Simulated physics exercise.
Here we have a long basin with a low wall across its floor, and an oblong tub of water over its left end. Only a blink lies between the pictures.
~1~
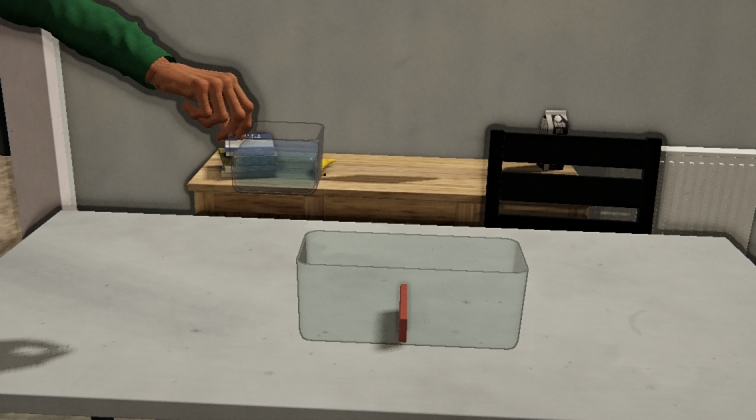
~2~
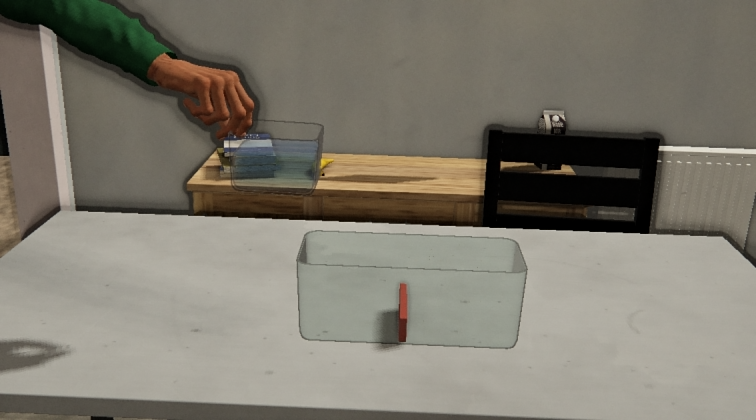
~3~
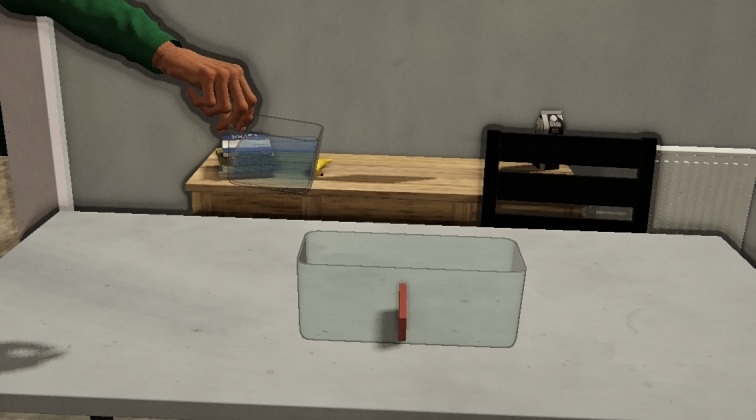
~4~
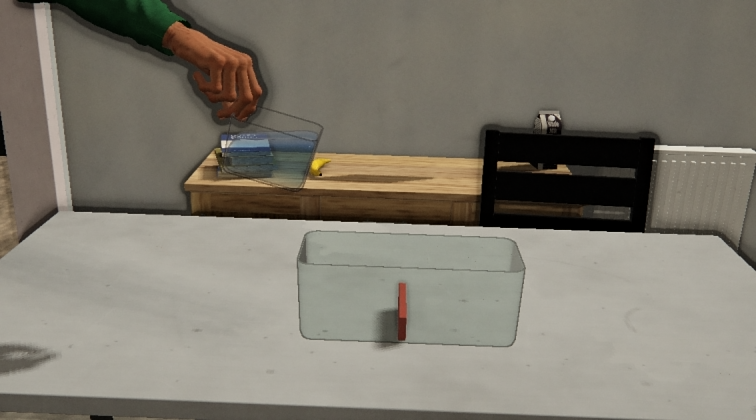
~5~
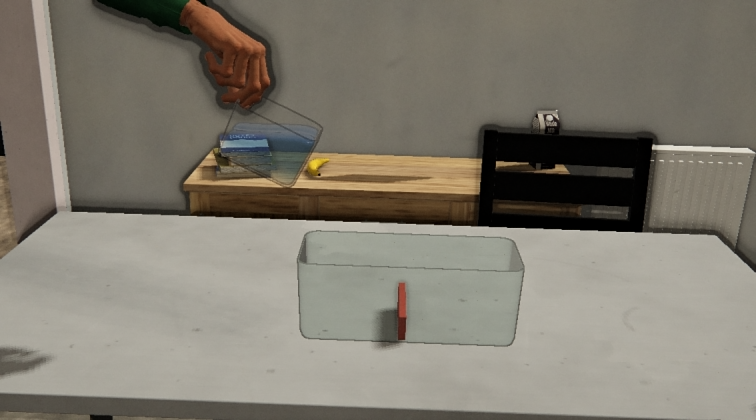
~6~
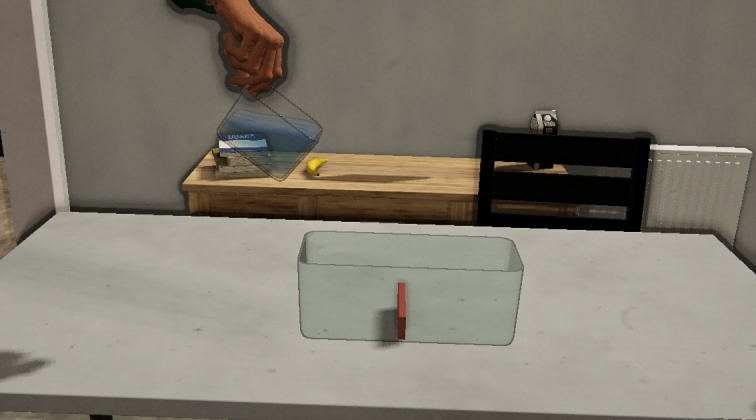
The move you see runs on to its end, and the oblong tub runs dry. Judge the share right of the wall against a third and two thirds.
It comes to from a third to two thirds.
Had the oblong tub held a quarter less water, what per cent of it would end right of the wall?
Some 50 per cent.
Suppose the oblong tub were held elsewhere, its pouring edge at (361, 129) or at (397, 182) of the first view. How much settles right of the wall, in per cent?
Near 65 % and 80 %.
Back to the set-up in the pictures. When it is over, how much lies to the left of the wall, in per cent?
Close to 45 per cent.
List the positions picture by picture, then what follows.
In the first frame, it leans 0°; its right rim is at (321, 133); the water meets the walls at (238, 145) and (319, 149); the long basin's rim runs from (302, 247) to (523, 257); the wall's top is at (404, 301).
In the second frame, it leans 2°; its right rim is at (321, 134); the water meets the walls at (238, 146) and (319, 147).
In the third frame, it leans 7°; its right rim is at (320, 134); the water meets the walls at (236, 144) and (318, 143).
In the fourth frame, it leans 15°; its right rim is at (320, 135); the water meets the walls at (233, 139) and (317, 138).
In the fifth frame, it leans 25°; its right rim is at (320, 135); the water meets the walls at (230, 128) and (318, 134).
In the sixth frame, it leans 37°; its right rim is at (319, 136); the water meets the walls at (228, 115) and (320, 130).
A moment on, the oblong tub is tipped on its side and 56 per cent is still to pour, 0 is left of the wall and 0 right of it.
Next, the oblong tub is tipped on its side and 13 per cent is still to pour, 16 is left of the wall and 26 right of it.
Then the oblong tub is tipped on its side and 5 per cent is still to pour, 26 is left of the wall and 57 right of it.
Later the oblong tub is tipped on its side and 2 per cent is still to pour, 38 is left of the wall and 52 right of it.
At rest 43 per cent lies left of the wall, 53 right of it and 4 outside.
